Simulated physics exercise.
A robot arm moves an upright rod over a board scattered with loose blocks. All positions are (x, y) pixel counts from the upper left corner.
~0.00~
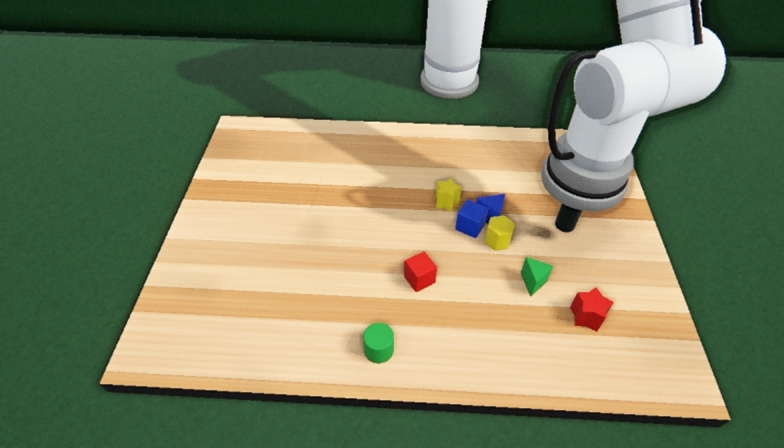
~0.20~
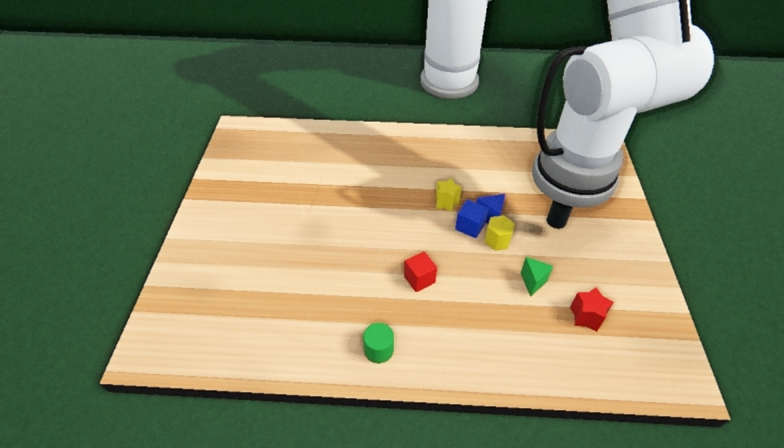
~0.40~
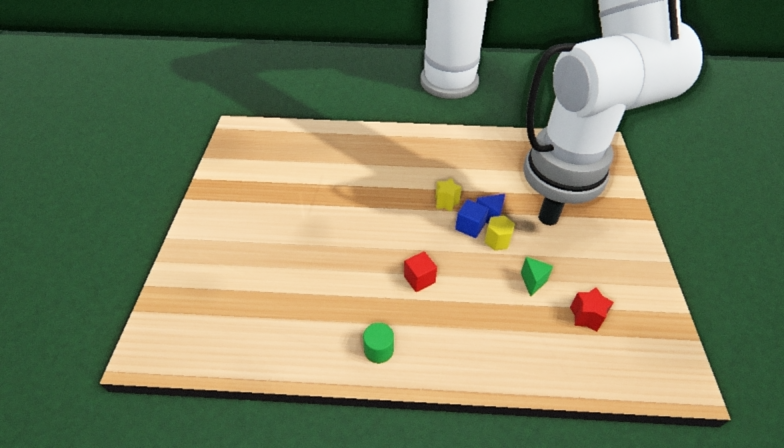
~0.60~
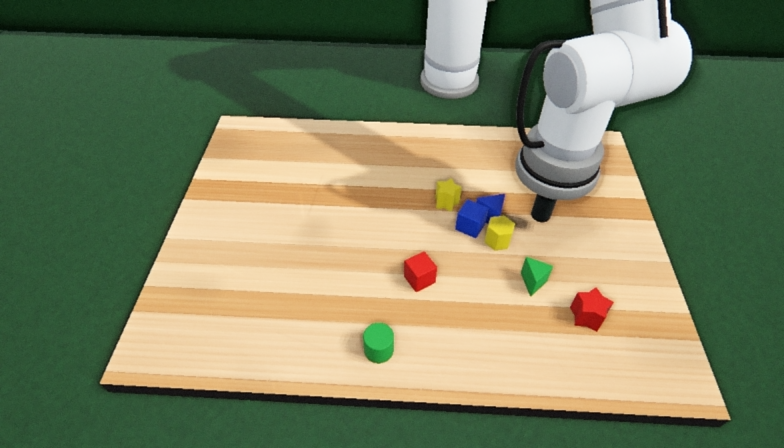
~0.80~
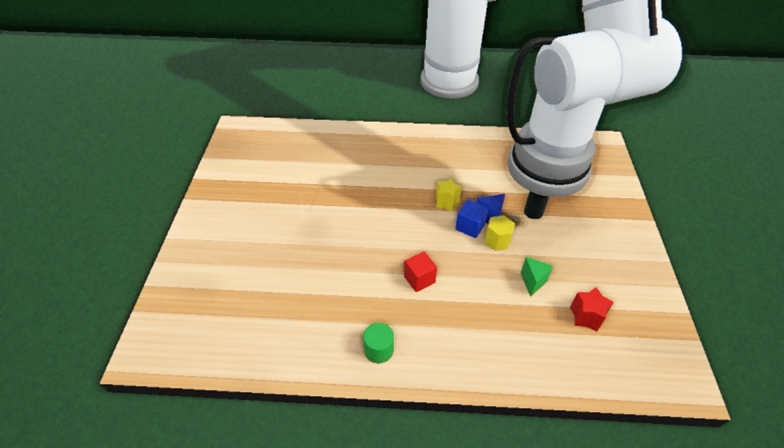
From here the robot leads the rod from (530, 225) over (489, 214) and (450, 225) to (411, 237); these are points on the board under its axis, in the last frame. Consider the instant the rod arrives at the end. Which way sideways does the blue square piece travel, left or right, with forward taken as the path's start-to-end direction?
It's pushed left.
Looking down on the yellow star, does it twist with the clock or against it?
Turns clockwise.
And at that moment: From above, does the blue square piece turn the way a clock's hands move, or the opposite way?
Looking down, my answer is that the blue square piece rotates anticlockwise.
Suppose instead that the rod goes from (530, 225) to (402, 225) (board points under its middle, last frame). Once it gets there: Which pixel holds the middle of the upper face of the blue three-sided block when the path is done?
I'd expect the centre of its top face to be at (473, 193).
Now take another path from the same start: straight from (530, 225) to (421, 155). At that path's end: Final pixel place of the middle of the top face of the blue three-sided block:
That would be at about pixel (483, 193).
On the path given first. One third of the way, rod (491, 202); blue square piece (467, 212), turned 15° anticlockwise; blue three-sided block (473, 198), turned 30° anticlockwise.
Two thirds of the way, rod (452, 213); yellow star (442, 185), turned 35° clockwise; blue square piece (455, 225), turned 30° anticlockwise; blue three-sided block (435, 201), turned 20° clockwise.
At the end, rod (412, 225); yellow star (442, 185), turned 35° clockwise; blue square piece (453, 228), turned 50° anticlockwise; blue three-sided block (427, 200), turned 45° clockwise; yellow hexagonal block not moved.
